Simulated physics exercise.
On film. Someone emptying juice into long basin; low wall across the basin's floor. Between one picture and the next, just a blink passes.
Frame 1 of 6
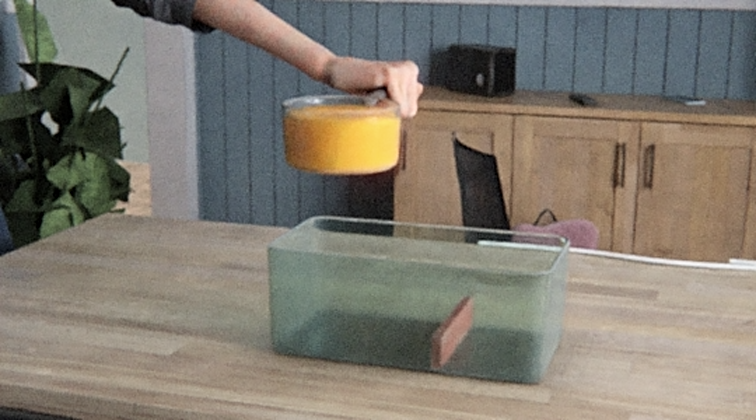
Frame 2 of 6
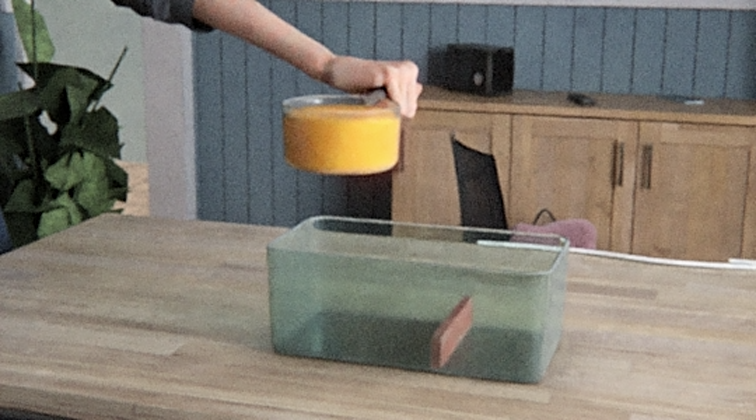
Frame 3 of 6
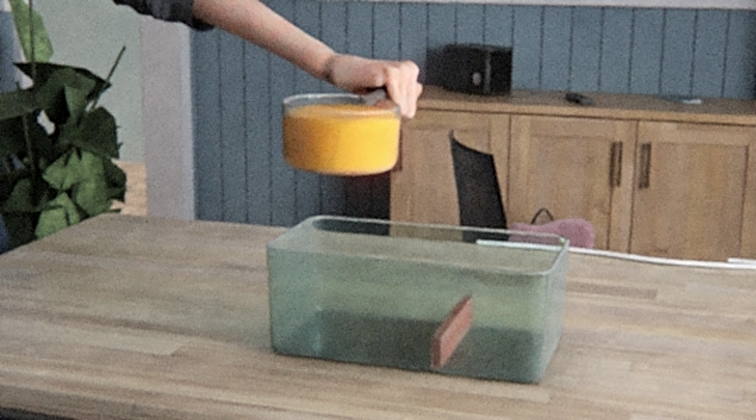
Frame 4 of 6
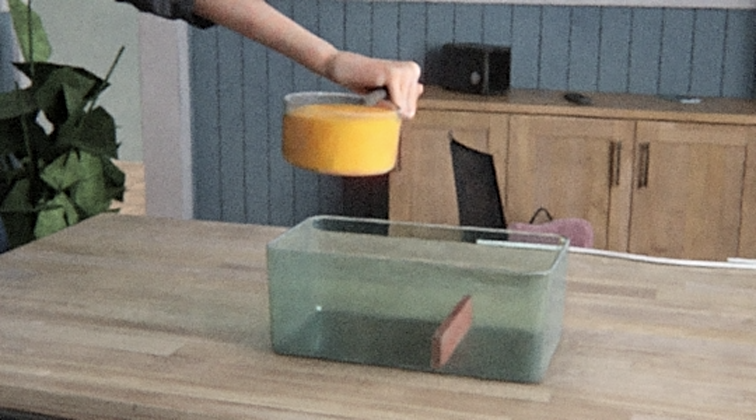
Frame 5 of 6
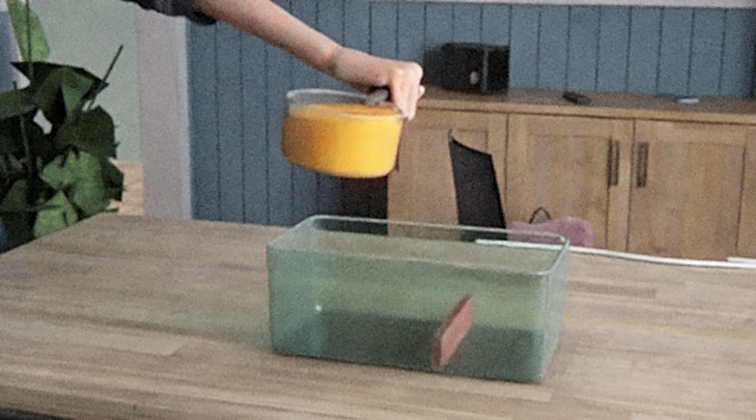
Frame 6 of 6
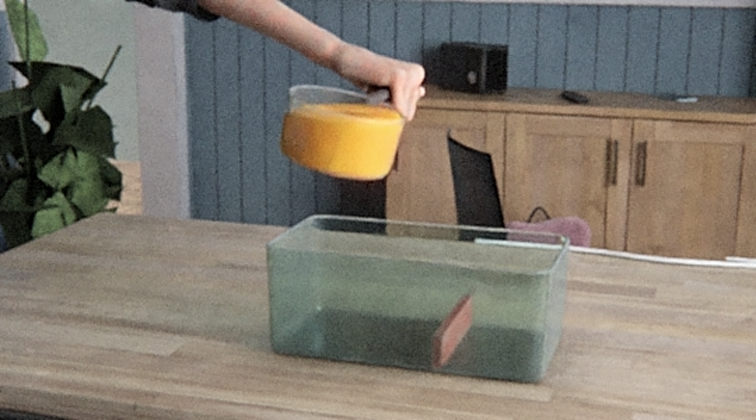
A hand reaches in from the upper left and holds a clear container of orange juice above a wooden table, seen from the front and slightly above. Below it sits a long, greenish glass basin with a low reddish-brown wall across its floor, with a plant at left and wooden cabinets behind. The hand slowly tilts the container slightly rightward, while the camera stays nearly still.
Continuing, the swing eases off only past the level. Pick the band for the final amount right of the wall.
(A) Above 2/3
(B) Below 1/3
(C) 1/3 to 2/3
Option C: 1/3 to 2/3.
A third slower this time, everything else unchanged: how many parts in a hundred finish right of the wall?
Roughly 50 in a hundred.
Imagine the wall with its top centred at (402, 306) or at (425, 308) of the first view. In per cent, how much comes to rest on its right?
Try 1: Some 85 %; try 2: 70 %.
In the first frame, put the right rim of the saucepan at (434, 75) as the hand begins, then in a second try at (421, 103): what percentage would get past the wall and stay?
Roughly 70 percent on the first try and 65 percent on the second.
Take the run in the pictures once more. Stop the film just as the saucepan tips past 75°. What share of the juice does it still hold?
Still holding around 45 %, give or take.
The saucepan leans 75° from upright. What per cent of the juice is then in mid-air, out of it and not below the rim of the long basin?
35 %.
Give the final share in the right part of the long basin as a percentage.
I'd put it near 45 per cent.
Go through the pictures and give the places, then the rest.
In the first frame, it leans 0°; its right rim is at (397, 109); the juice meets the walls at (291, 111) and (396, 116); the long basin's rim runs from (290, 233) to (560, 257); the wall's top is at (454, 317).
In the second frame, it leans 1°; its right rim is at (397, 109); the juice meets the walls at (291, 111) and (396, 116).
In the third frame, it leans 2°; its right rim is at (398, 111); the juice meets the walls at (291, 109) and (397, 116).
In the fourth frame, it leans 5°; its right rim is at (399, 113); the juice meets the walls at (291, 109) and (398, 117).
In the fifth frame, it leans 9°; its right rim is at (400, 117); the juice meets the walls at (293, 108) and (399, 118).
In the sixth frame, it leans 14°; its right rim is at (401, 122); the juice meets the walls at (293, 108) and (401, 118).
A moment on, the saucepan is tipped on its side and 47 per cent is still to pour, 7 is left of the wall and 11 right of it.
Next, the saucepan is tipped right over and 6 per cent is still to pour, 44 is left of the wall and 43 right of it.
Then the saucepan is tipped right over and 0 per cent is still to pour, 56 is left of the wall and 43 right of it.
Later the saucepan is tipped right over and 0 per cent is still to pour, 56 is left of the wall and 43 right of it.
Finally, 56 per cent lies left of the wall, 43 right of it and 1 outside.
